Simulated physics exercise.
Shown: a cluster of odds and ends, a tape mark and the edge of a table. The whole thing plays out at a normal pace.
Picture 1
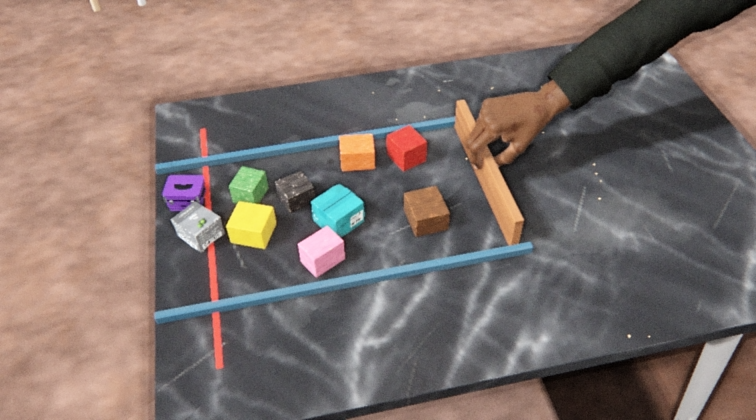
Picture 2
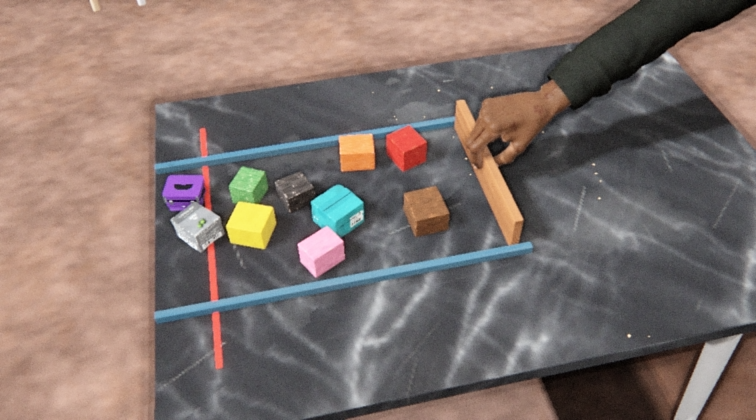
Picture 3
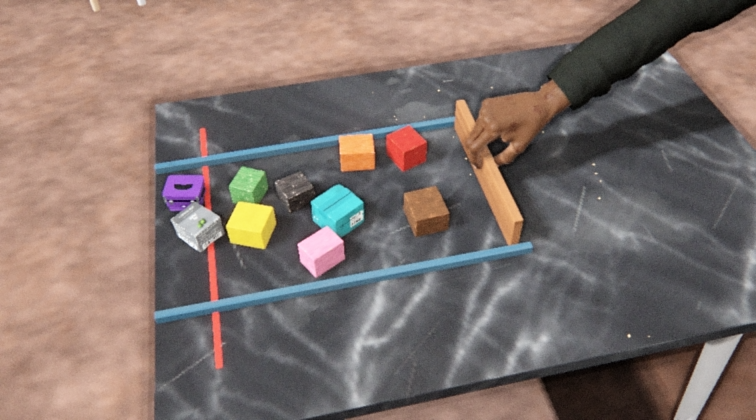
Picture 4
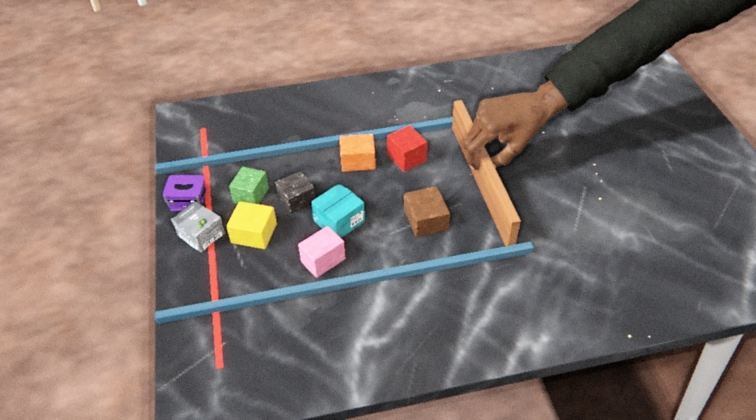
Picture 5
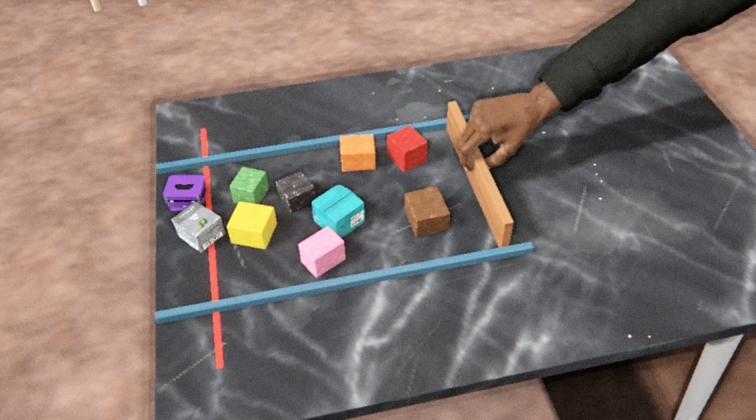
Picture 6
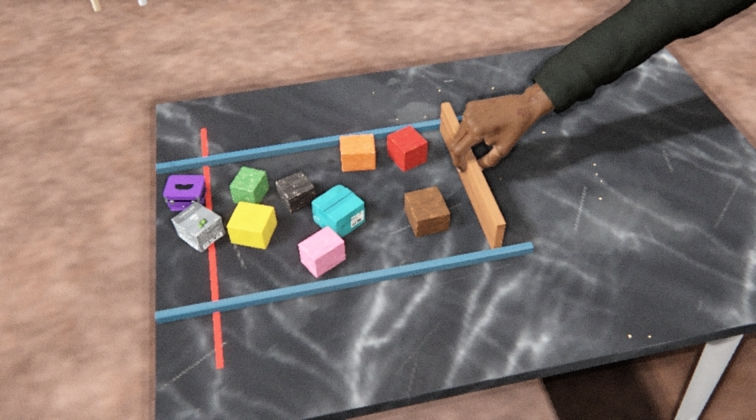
A hand held a wooden board still on a dark marbled table, then slid it slightly left toward a scatter of colourful blocks between two blue strips, while the blocks stayed where they were.
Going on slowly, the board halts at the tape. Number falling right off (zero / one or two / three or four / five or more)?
Pretty sure the pieces that leave the surface number three or four this time.
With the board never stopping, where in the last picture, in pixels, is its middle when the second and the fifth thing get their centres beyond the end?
At (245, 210) for the second, at (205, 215) for the fifth.
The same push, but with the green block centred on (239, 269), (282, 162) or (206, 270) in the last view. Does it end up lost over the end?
Taking the three spots in turn, the green block holds its place, then comes off, then holds its place.
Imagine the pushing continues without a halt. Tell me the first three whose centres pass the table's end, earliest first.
They are the grey box, then the yellow block, then the purple case.
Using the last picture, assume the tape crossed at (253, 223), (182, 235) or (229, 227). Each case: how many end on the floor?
Going through each try, you'd get 1, 6 and 3.
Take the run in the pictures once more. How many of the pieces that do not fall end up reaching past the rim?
The number would be 3.
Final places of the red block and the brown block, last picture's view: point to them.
Red block: (191, 181); brown block: (192, 252).
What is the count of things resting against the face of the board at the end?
4 touch it.
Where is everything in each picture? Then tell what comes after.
The first picture shows purple case (186, 193); grey box (198, 226); yellow block (252, 225); board (486, 169); tape (210, 230).
The second picture shows grey box (198, 227); turquoise box (338, 212).
The third picture shows yellow block (252, 225); red block (407, 148).
The fourth picture shows purple case (186, 193); brown block (426, 212).
The fifth picture shows grey box (199, 227); pink block (322, 252).
The sixth picture shows purple case (186, 193); grey box (199, 227); yellow block (253, 225); board (469, 172); tape (210, 230).
A little later, none off yet; purple case at rest near (186, 193); grey box at rest near (199, 227); yellow block at rest near (253, 225).
Next, none off yet; purple case at rest near (186, 193); grey box shifted a little near (187, 227); yellow block shifted about its own width near (230, 228).
Later still, one off so far; purple case shifted about its own width near (162, 201); grey box dropping near (140, 303); yellow block shifted well along near (155, 237).
When it is over, the number that fall off is three or four; down, yellow block, grey box and purple case.
